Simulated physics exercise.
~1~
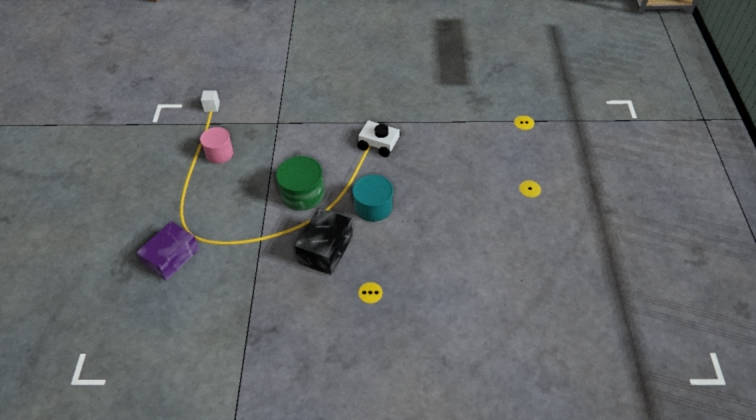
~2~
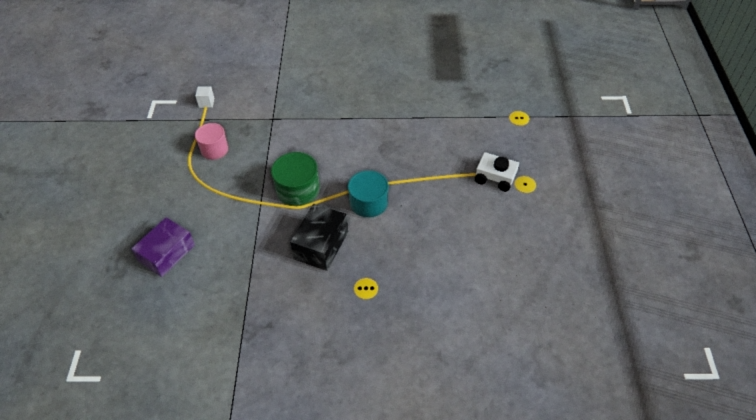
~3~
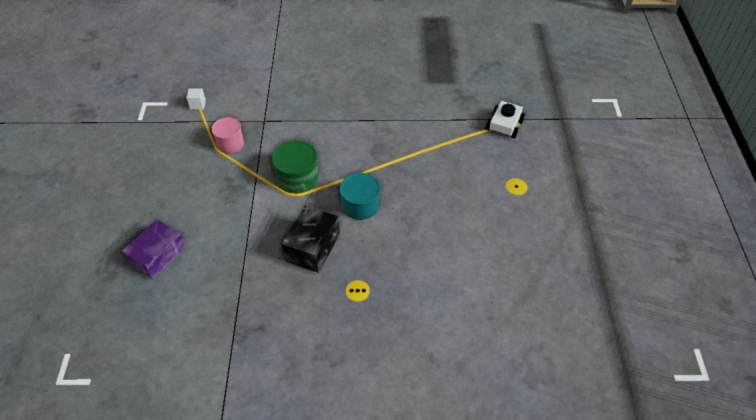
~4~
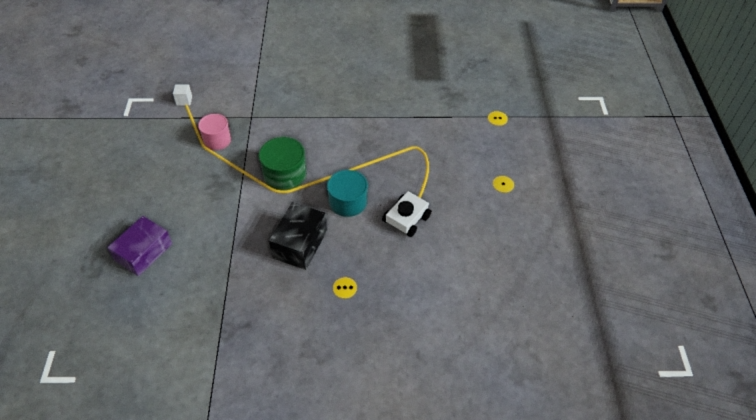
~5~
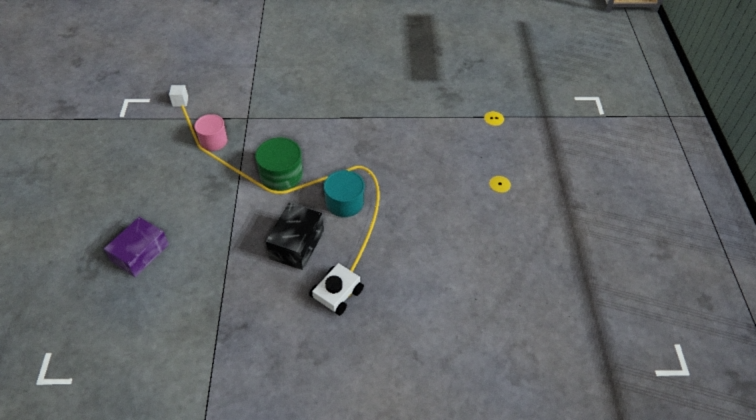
On a concrete floor, a white cart trailing a yellow lead visits three yellow marks, nudging pink and green buckets.
